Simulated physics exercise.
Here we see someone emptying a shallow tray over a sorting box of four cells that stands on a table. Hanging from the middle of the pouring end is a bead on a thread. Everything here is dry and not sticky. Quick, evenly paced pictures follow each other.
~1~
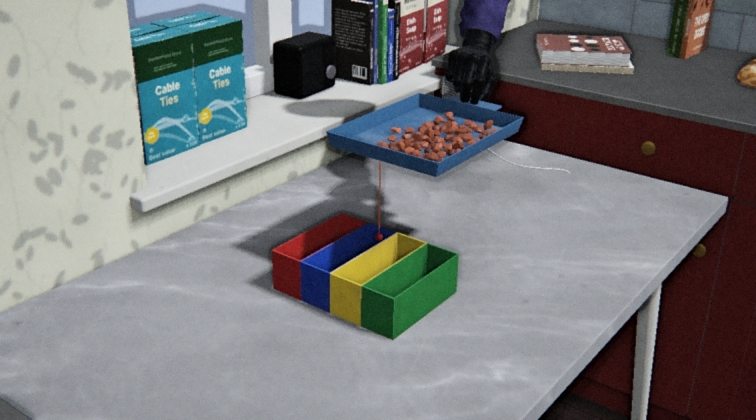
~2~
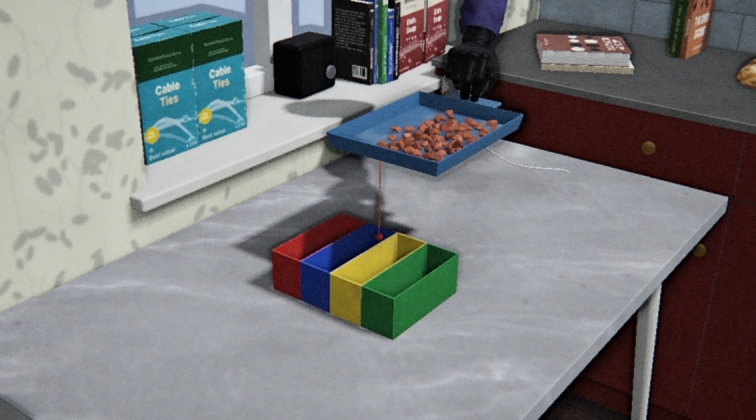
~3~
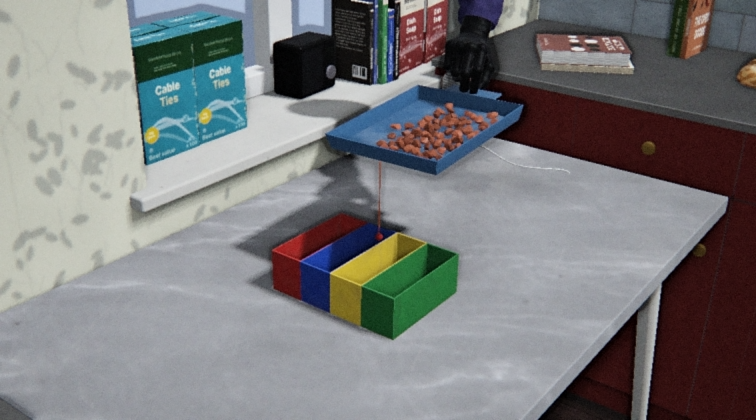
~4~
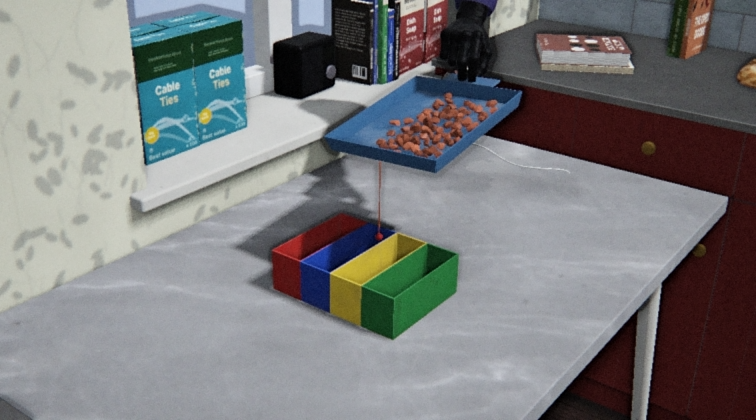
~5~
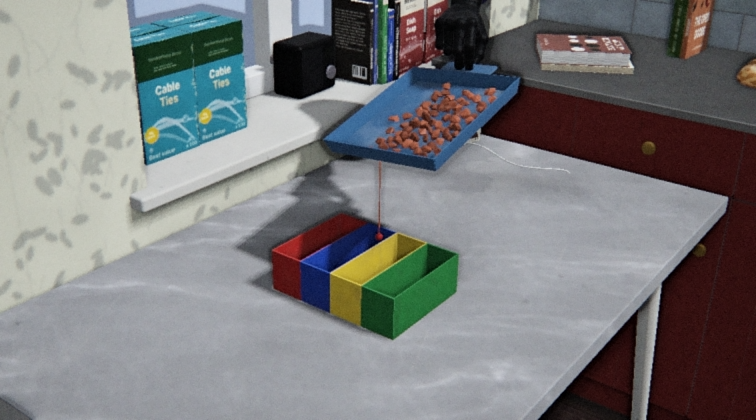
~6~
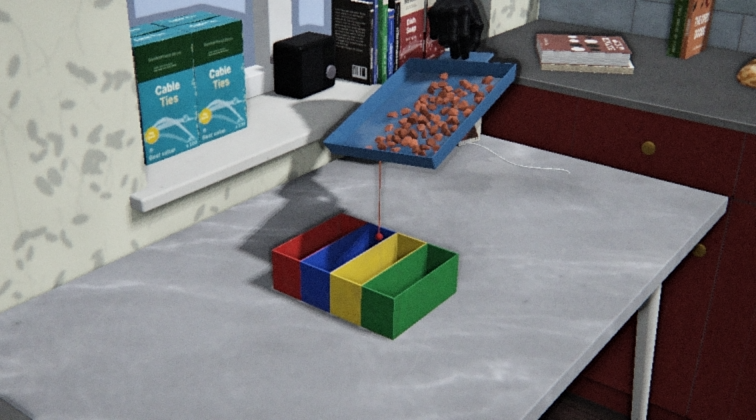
Above a four-celled box on a table, a gloved hand gradually tilts a blue tray of reddish bits.
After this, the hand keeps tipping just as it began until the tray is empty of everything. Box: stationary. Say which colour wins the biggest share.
Red wins the biggest share.
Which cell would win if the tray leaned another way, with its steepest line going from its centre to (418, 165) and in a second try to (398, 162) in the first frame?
Try 1 - the cell in green. Try 2 - that green cell.
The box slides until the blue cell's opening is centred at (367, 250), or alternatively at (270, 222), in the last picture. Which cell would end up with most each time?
For the first spot I'd say that red cell, and for the second spot that green cell.
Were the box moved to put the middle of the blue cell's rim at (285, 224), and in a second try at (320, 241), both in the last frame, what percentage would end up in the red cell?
Trial 1 near 0 percent, trial 2 near 10 percent.
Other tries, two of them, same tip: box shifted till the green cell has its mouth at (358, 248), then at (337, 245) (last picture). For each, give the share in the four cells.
First case 90 in a hundred, second case 80 in a hundred.
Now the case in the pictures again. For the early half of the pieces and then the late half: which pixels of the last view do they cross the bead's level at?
Points: About (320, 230), then about (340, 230).
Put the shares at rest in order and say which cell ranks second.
The answer is the cell in blue.
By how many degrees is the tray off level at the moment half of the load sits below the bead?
100°.
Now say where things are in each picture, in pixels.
In the first frame, corners of the pouring end (332, 131) and (437, 161), level; middle of the load (435, 139), bits of crushed brick; bead on its thread (379, 237); red cell (287, 271); blue cell (316, 283); yellow cell (346, 296); green cell (378, 309).
In the second frame, corners of the pouring end (331, 132) and (437, 160), level; middle of the load (435, 138).
In the third frame, corners of the pouring end (331, 133) and (436, 159), tipped barely, lowest at the left corner; middle of the load (434, 134).
In the fourth frame, corners of the pouring end (329, 135) and (434, 158), tipped a little, lowest at the left corner; middle of the load (434, 128).
In the fifth frame, corners of the pouring end (329, 138) and (433, 156), tipped clearly, lowest at the left corner; middle of the load (433, 122).
In the sixth frame, corners of the pouring end (328, 140) and (431, 155), tipped clearly, lowest at the left corner; middle of the load (431, 117); red cell (287, 271); blue cell (316, 283); yellow cell (346, 296); green cell (378, 309).
Just after the last frame, tray tipped steeply; every one on the tray.
A moment on, tray tipped past a quarter turn; roughly half on the tray; roughly a third in the red cell; about a tenth in the blue cell; just a few in the yellow cell; about a tenth falling or outside the box.
Further on, tray tipped past a quarter turn; roughly two thirds in the red cell; roughly a quarter in the blue cell; about a tenth in the yellow cell; about a tenth falling or outside the box.
When it is over, tray tipped past a quarter turn; roughly two thirds in the red cell; roughly a quarter in the blue cell; about a tenth in the yellow cell; not one in the green cell; about a tenth outside the box.
